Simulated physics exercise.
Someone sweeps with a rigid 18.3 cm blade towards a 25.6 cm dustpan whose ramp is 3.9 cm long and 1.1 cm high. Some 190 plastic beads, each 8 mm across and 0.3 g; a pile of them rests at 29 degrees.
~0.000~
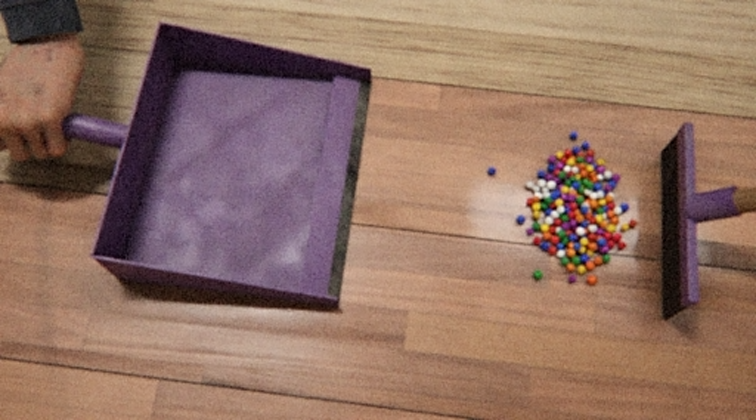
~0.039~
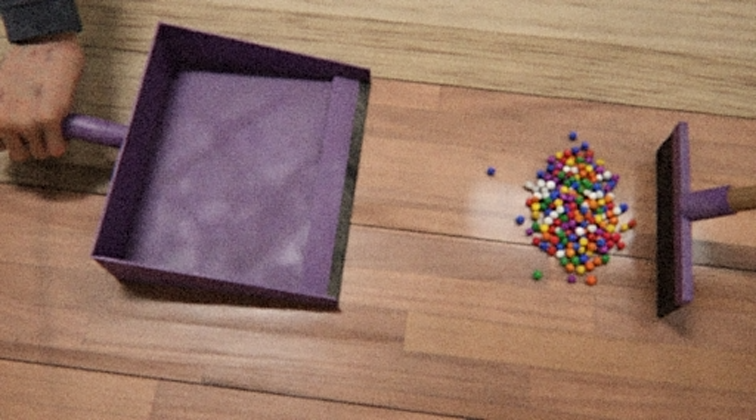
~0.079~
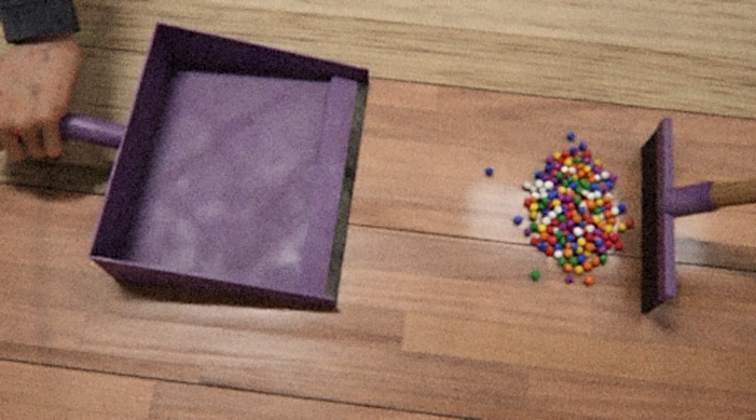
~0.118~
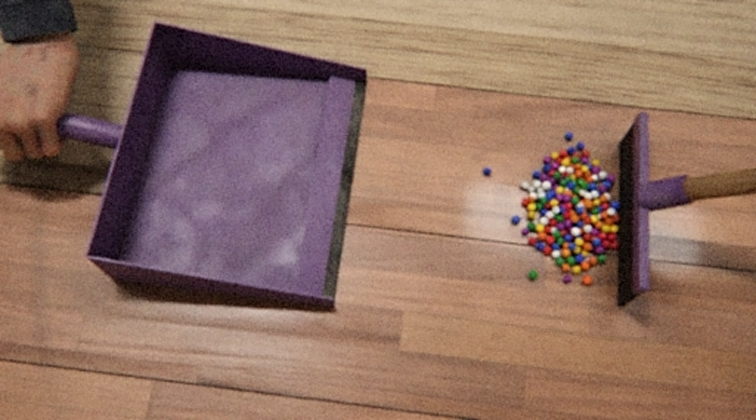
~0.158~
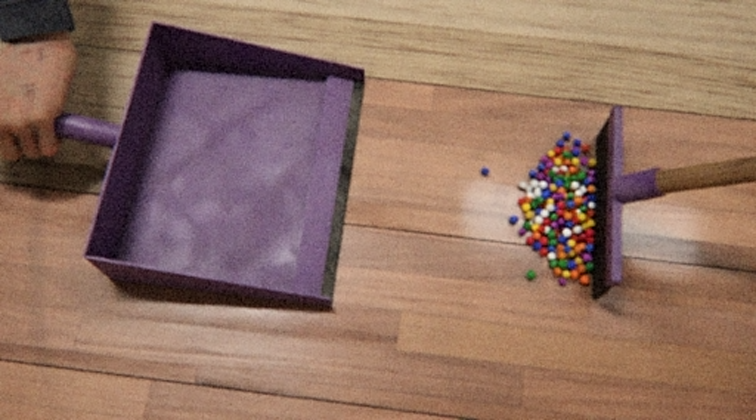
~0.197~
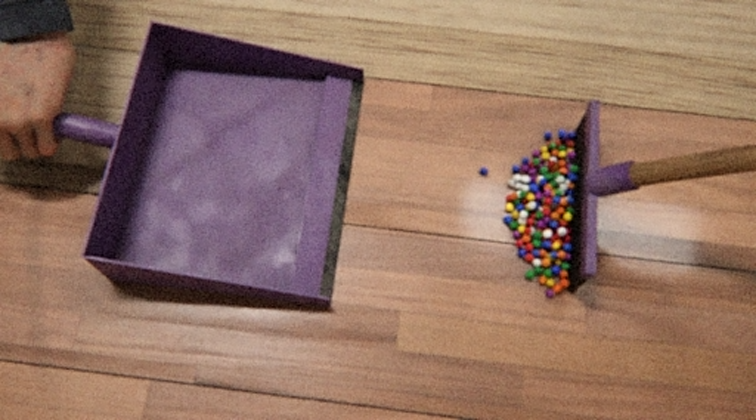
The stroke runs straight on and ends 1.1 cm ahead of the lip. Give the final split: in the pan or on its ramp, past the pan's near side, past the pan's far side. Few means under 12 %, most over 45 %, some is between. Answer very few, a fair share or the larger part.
In the pan or on its ramp: The larger part; past the pan's near side: Very few; past the pan's far side: Very few.
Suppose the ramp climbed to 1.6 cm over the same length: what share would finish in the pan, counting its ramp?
In that case some 45 per cent.
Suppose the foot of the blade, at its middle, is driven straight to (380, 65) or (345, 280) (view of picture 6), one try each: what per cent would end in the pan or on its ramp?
Some 20 and 30 per cent.
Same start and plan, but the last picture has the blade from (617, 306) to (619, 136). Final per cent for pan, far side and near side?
Pan 40, far 0, near 5.
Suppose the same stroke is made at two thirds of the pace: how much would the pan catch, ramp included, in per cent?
In that case some 45 per cent.
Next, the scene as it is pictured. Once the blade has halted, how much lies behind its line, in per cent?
Roughly 15 per cent.
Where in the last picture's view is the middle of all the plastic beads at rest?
Around (344, 153).
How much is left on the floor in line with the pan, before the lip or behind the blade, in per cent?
About 35 per cent.
Then, at 0.40 s, middle of the blade 12 cm from the lip; 0 % over the lip, far side 0 %, near side 0 %.
Then, at 0.53 s, middle of the blade 5 cm from the lip; 0 % over the lip, far side 5 %, near side 0 %.
After 0.79 s, middle of the blade 1 cm from the lip; 55 % over the lip, far side 5 %, near side 5 %.
At rest (1.5 s), pan 55 %, near side 5 %, far side 5 %, in front of the lip or behind the blade 35 %.
